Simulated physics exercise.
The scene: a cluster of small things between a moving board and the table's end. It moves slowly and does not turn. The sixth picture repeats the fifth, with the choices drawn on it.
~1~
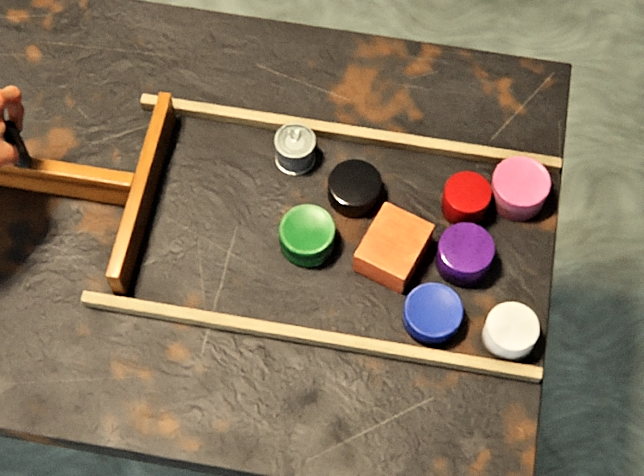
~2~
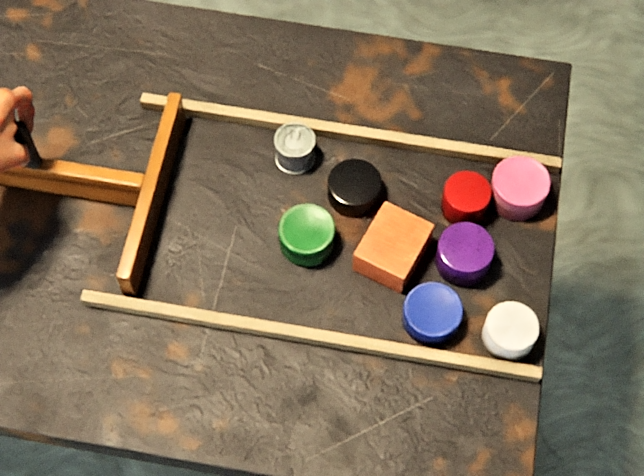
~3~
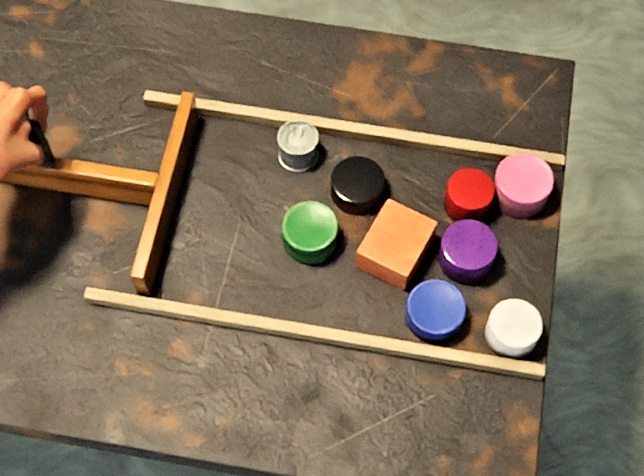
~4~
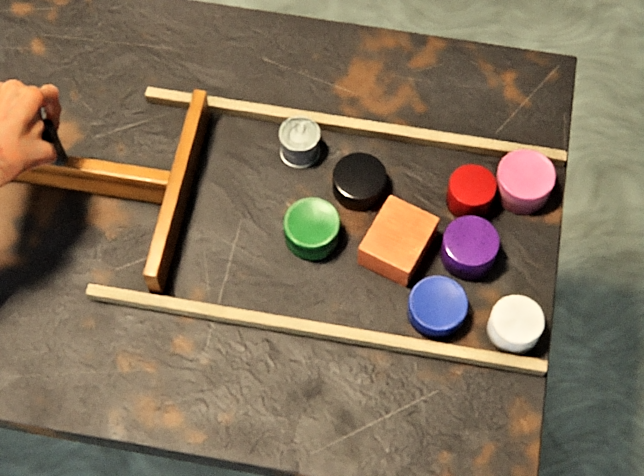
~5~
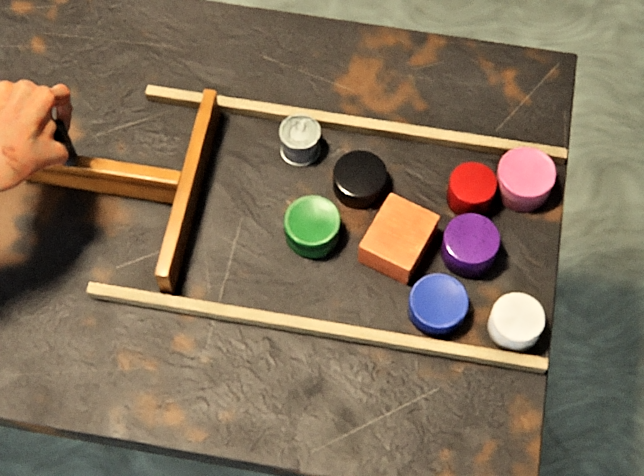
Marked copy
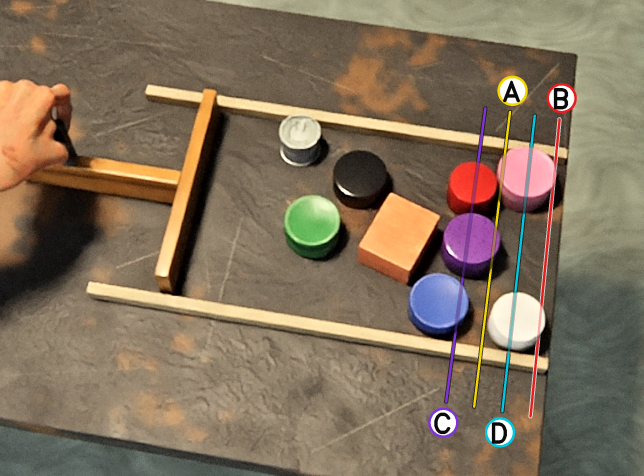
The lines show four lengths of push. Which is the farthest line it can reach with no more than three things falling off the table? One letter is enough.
It can go as far as C.
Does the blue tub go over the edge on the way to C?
No.
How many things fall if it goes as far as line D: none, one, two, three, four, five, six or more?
Five.
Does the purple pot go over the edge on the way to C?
Yes.
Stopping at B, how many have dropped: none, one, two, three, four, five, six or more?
Six or more.
On the marked copy, A at (493, 250); B at (546, 258); C at (467, 245); D at (520, 254).
Following C. Soon after the start, board (287, 194); grey tin (328, 145); green jar (318, 229).
Later, board (389, 211); purple pot (531, 247); orange block (475, 248).
In the end, board (466, 223); purple pot over the edge; pink jar over the edge; two fallen.
As for the rest, A drops five; B drops nine; D drops five.
